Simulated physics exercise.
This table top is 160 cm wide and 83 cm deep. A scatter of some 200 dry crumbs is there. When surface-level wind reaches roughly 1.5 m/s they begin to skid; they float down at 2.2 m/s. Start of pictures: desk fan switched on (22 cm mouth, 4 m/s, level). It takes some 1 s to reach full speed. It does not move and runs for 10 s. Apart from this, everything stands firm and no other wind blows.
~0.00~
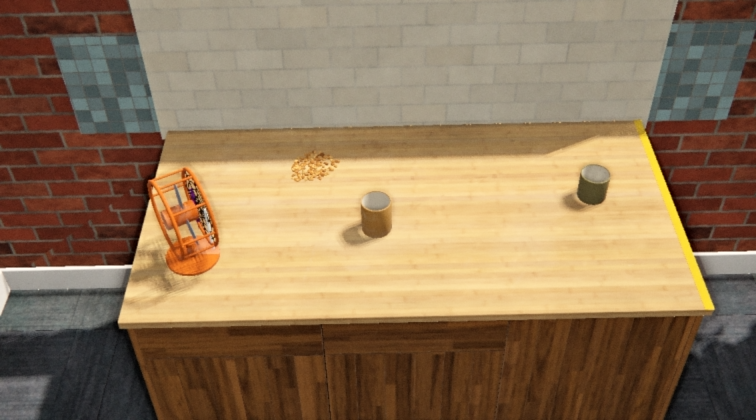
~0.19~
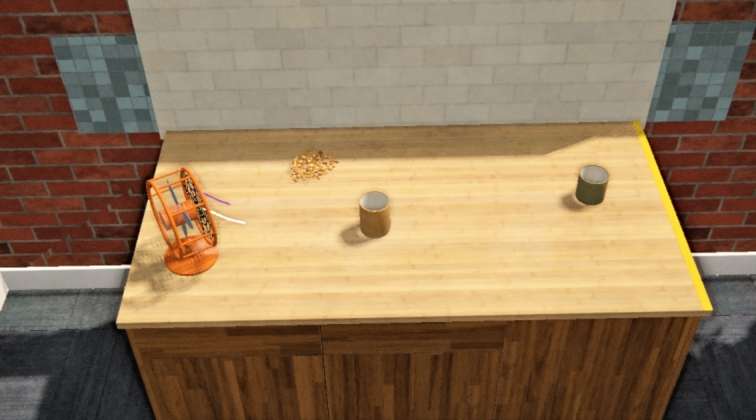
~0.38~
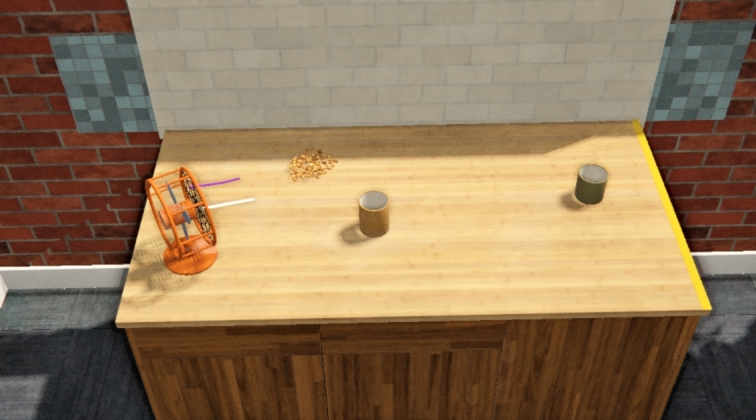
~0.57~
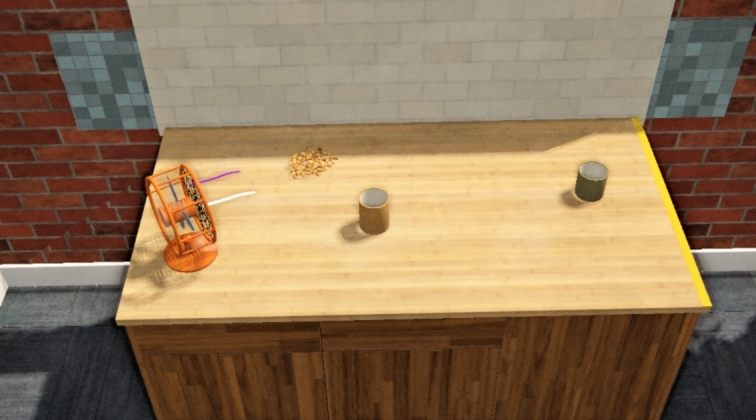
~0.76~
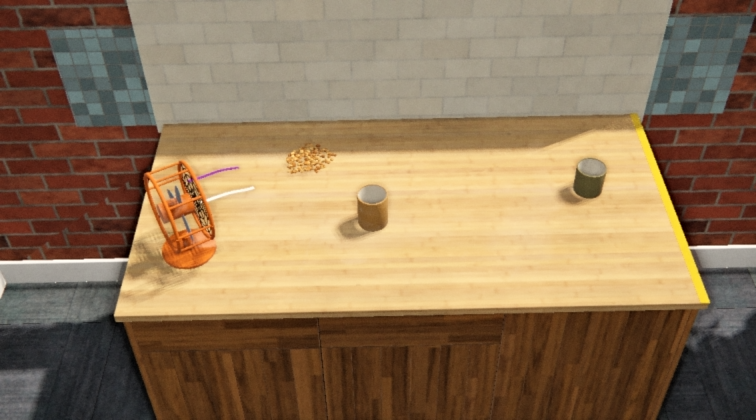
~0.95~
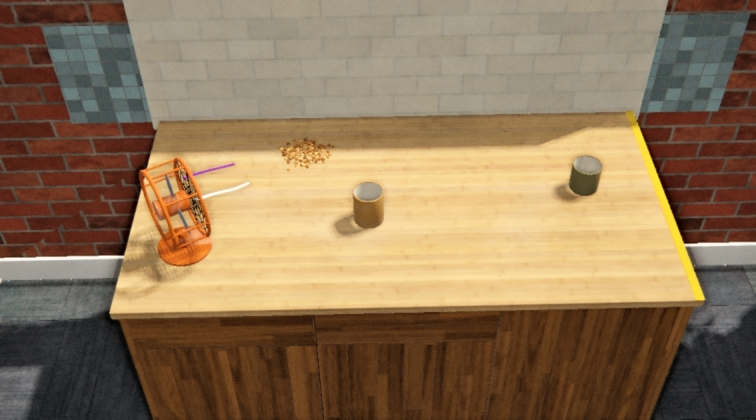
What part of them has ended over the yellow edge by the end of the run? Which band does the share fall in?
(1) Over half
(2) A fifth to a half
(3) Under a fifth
(3) Under a fifth.
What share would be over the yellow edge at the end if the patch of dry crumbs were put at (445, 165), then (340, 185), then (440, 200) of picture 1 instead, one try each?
Try by try: About 100 per cent, 70 per cent and 2 per cent.
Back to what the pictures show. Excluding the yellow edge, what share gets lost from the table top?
Close to 1 % of them.
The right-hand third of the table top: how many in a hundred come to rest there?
Around 0 per cent.
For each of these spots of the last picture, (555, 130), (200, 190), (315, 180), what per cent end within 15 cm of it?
Estimates in listed order: 0 %; 0 %; 20 %.
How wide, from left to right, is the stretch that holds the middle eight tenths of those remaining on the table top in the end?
Spread, left to right: Approx. 20 cm.
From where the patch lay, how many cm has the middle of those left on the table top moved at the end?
That comes to some 10 centimetres.
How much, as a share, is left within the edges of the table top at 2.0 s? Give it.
The share then is about 100 %.
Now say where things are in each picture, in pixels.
The middle of the dry crumbs is near (312, 167), none has stirred yet and the mouth of the desk fan is at (183, 214), in the first frame.
The middle of the dry crumbs is near (311, 168), none has stirred yet and the yellow edge is centred on (672, 204), in the second frame.
The middle of the dry crumbs is near (311, 167), none has stirred yet, the top of a mug is at (374, 200) and the top of a mug is at (594, 173), in the third frame.
The middle of the dry crumbs is near (311, 165) and none has stirred yet, in the fourth frame.
The middle of the dry crumbs is near (309, 158) and none has stirred yet, in the fifth frame.
The middle of the dry crumbs is near (306, 153), the farthest in sight from the desk fan is at (333, 147) and about 45 % have left their places, in the sixth frame.
After 2.0 s, 82 % are on the move or not yet settled, 0 % are over the yellow edge; the middle of those still in play is near (313, 142).
After 3.2 s, 77 % are on the move or not yet settled, 0 % are over the yellow edge; the middle of those still in play is near (309, 139).
After 5.5 s, 74 % are on the move or not yet settled, 0 % are over the yellow edge; the middle of those still in play is near (309, 139).
After 10.0 s, at the end, 0 % are over the yellow edge; the middle of those still in play is near (309, 139).
